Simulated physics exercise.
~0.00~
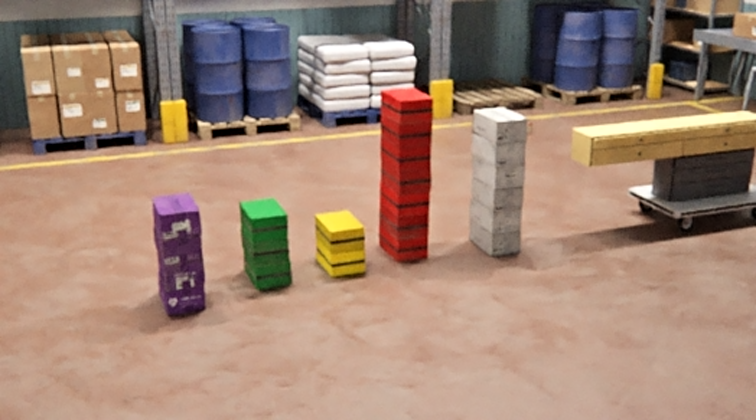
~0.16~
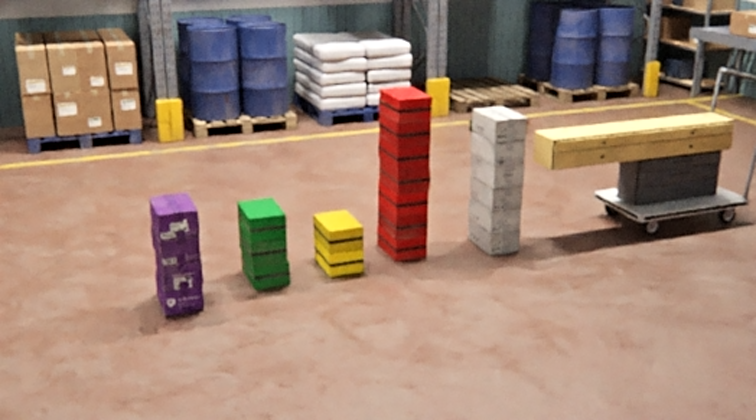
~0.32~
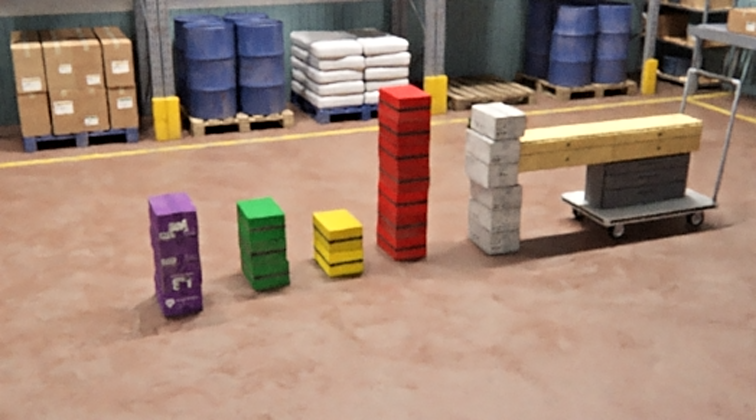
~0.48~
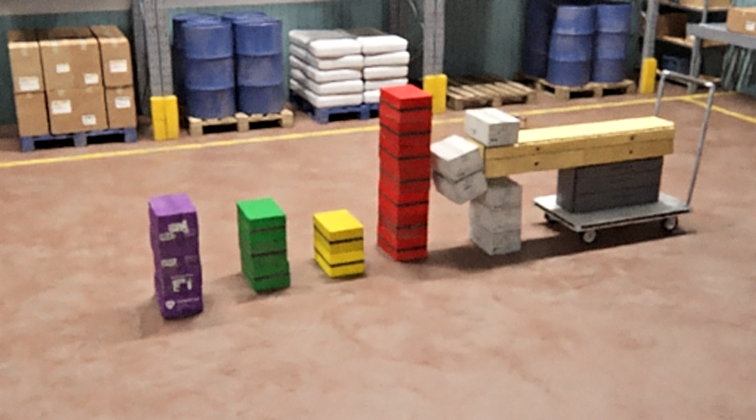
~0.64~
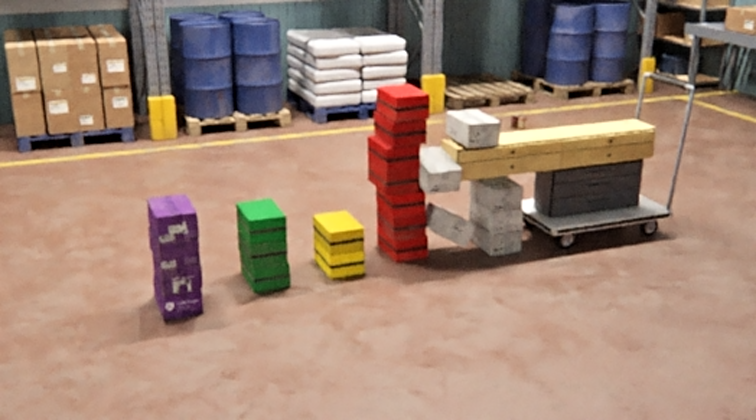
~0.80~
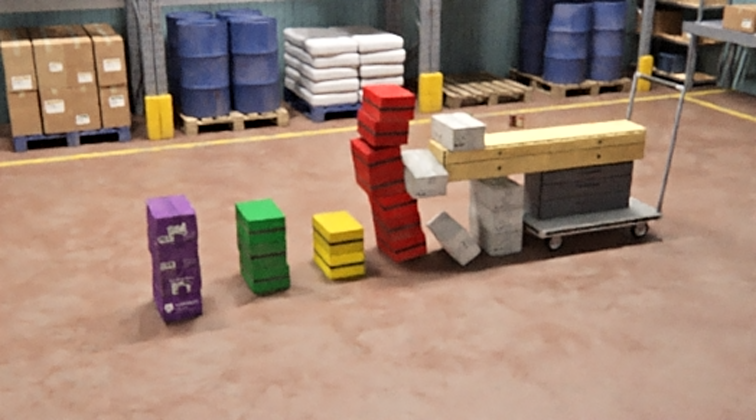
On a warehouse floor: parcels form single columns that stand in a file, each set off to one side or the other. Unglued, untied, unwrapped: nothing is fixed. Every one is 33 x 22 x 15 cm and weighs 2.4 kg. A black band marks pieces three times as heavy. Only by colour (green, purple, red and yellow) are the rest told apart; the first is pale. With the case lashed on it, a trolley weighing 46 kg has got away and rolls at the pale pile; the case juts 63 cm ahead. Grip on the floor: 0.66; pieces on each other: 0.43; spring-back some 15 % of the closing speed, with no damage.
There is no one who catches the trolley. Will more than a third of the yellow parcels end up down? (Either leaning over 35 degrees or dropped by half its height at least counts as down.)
No: Those not down make up more than two thirds.
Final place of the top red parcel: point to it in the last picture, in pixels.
Its centre ends up near pixel (199, 262) in the last picture.
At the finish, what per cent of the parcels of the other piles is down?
Somewhere near 45 in a hundred.
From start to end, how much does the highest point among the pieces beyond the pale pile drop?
Roughly 54 centimetres lower at the end.
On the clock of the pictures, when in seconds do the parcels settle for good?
I'd say around 3.5 seconds.
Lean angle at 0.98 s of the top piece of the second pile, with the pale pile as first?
Roughly 20 degrees.
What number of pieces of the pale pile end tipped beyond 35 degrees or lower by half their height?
Exactly 2 pale pieces do.
By 0.98 s, 2 of the pale pile down; none of the 2 yellow parcels down (0 of 16 in all colours); top yellow parcel unmoved; top red parcel tilted 16°.
By 1.22 s, 2 of the pale pile down; none of the 2 yellow parcels down (7 of 16 in all colours); top yellow parcel unmoved; top red parcel tilted 37°, 15 cm lower.
By 1.66 s, 2 of the pale pile down; none of the 2 yellow parcels down (4 of 16 in all colours); top yellow parcel moved 13 mm; top red parcel upside down.
By 2.22 s, 2 of the pale pile down; none of the 2 yellow parcels down (6 of 16 in all colours); top yellow parcel unmoved; top purple parcel on its side.
When it is over (3.5 s), 2 of the pale pile down; none of the 2 yellow parcels down (7 of 16 in all colours); top yellow parcel unmoved; top purple parcel upside down. That is 0 per cent. In pixels of the last frame, middles, top yellow parcel near (337, 233), top purple parcel near (38, 334).
